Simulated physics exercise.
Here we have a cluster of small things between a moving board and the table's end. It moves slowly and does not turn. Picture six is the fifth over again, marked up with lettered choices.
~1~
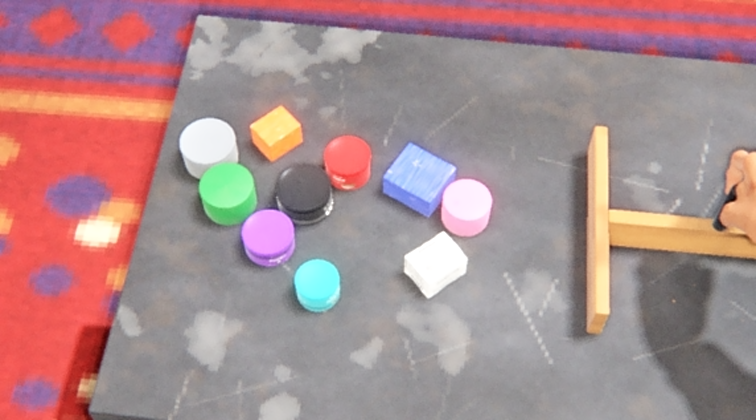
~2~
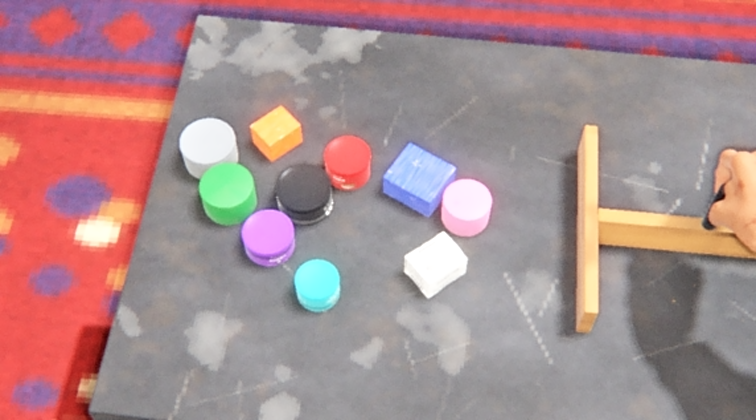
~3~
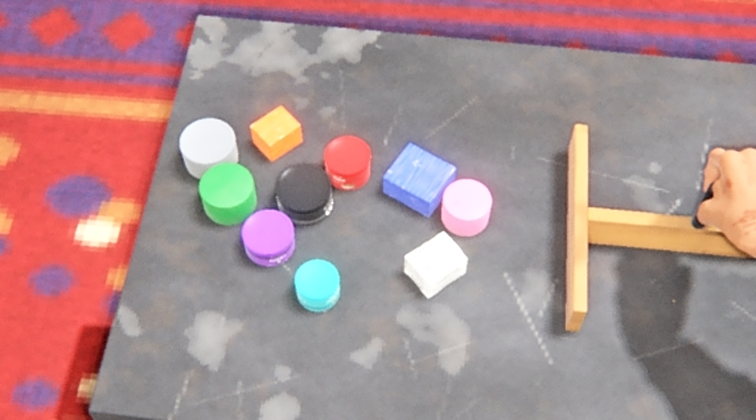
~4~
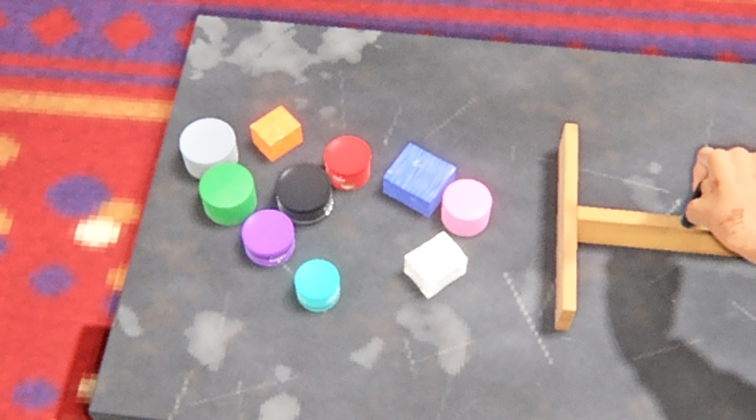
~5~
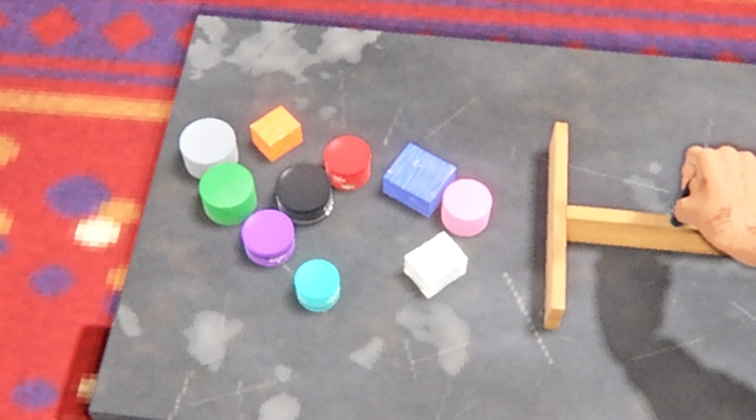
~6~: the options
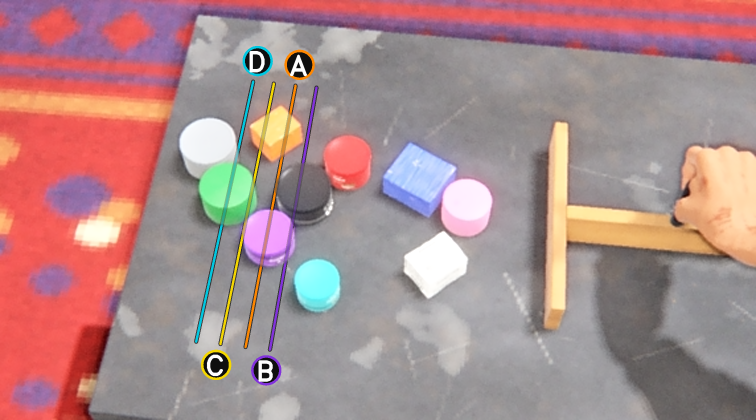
Wooden T-shaped board, gripped by a hand, sliding slowly left across a dark scuffed table towards motionless colourful tubs and blocks.
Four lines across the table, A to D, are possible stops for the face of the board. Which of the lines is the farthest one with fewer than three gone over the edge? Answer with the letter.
The farthest such stop is D.
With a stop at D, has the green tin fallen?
Yes.
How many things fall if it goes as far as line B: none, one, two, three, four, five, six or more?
By then, none.
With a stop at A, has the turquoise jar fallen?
No.
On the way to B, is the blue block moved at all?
By then, yes.
On the marked copy, A at (273, 206); B at (295, 208); C at (249, 204); D at (227, 202).
Taking D. A third of the way, board (438, 199); white packet (394, 264); red tub (344, 161).
Two thirds of the way, board (320, 187); grey jar (203, 149); green tin (192, 194).
When it is over, board (227, 178); grey jar over the edge; green tin over the edge; two fallen.
As for the rest, A is within the limit but short; B is within the limit but short; C is within the limit but short.
